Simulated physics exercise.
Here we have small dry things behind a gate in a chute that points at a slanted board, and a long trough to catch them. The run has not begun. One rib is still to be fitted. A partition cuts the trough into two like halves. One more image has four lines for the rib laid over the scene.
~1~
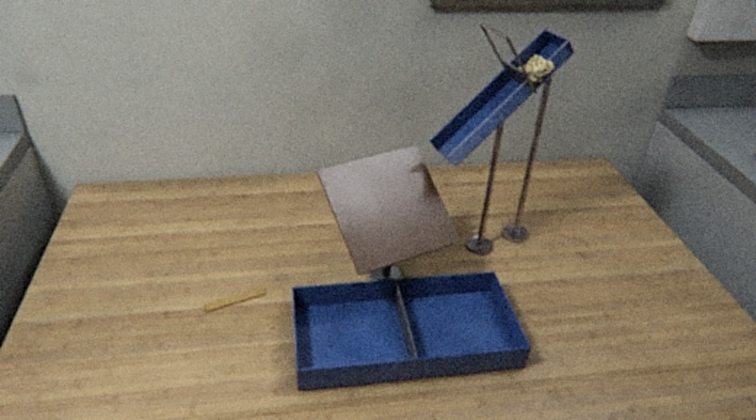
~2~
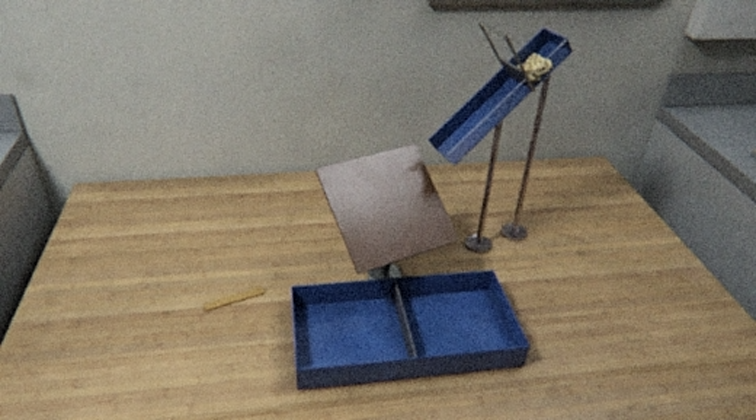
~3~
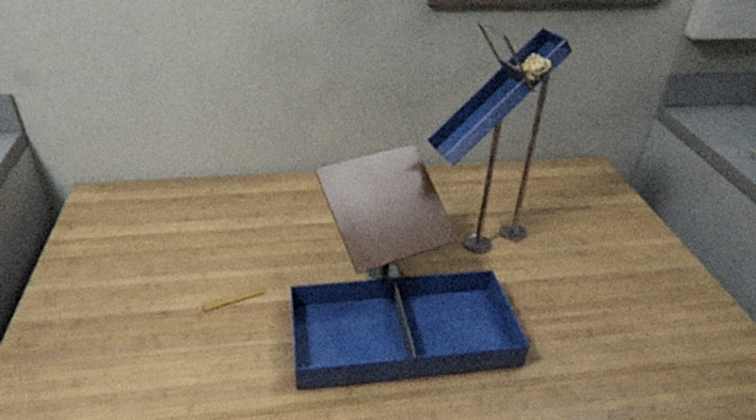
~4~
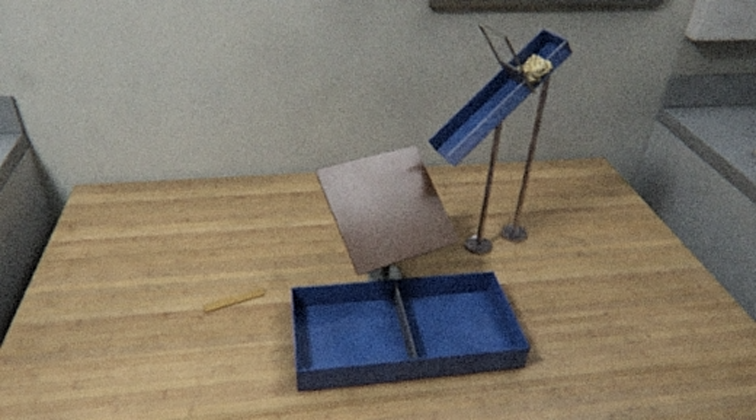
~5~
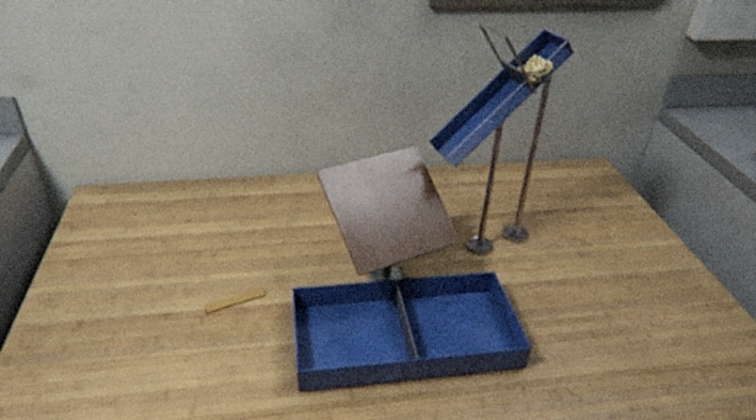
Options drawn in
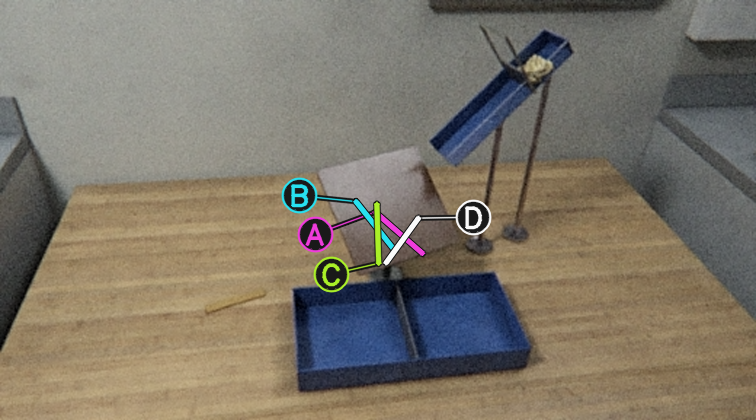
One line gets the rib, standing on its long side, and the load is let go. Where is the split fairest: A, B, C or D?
Choose C.
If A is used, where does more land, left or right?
The right half.
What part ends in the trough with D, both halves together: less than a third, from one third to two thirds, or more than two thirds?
More than two thirds.
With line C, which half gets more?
The left half.
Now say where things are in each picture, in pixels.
The first picture shows load behind the gate near (533, 74), soya beans; lip of the chute near (447, 159), sloping fairly steeply.
The second picture shows middle of the board near (389, 205), tilted fairly steeply; middle of its low edge near (411, 256); of its high edge near (367, 156).
The third picture shows front corners of the trough near (296, 369) and (528, 346); front end of its middle wall near (416, 357); gate still shut near (512, 68).
The fourth picture shows middle of the load near (532, 73); lip near (445, 159).
The fifth picture shows middle of the load near (533, 74); lip near (446, 159).
On the marked copy, line A from (375, 212) to (422, 253); line B from (355, 201) to (394, 250); line C from (376, 204) to (378, 263); line D from (418, 218) to (386, 262).
Choosing A, of what is caught, a small share in the left half, all but a few in the right.
Choosing B, of what is caught, close to a quarter in the left half, the bulk in the right.
Choosing C, of what is caught, close to two thirds in the left half, close to a third in the right.
Choosing D, of what is caught, all but a few in the left half, a small share in the right.
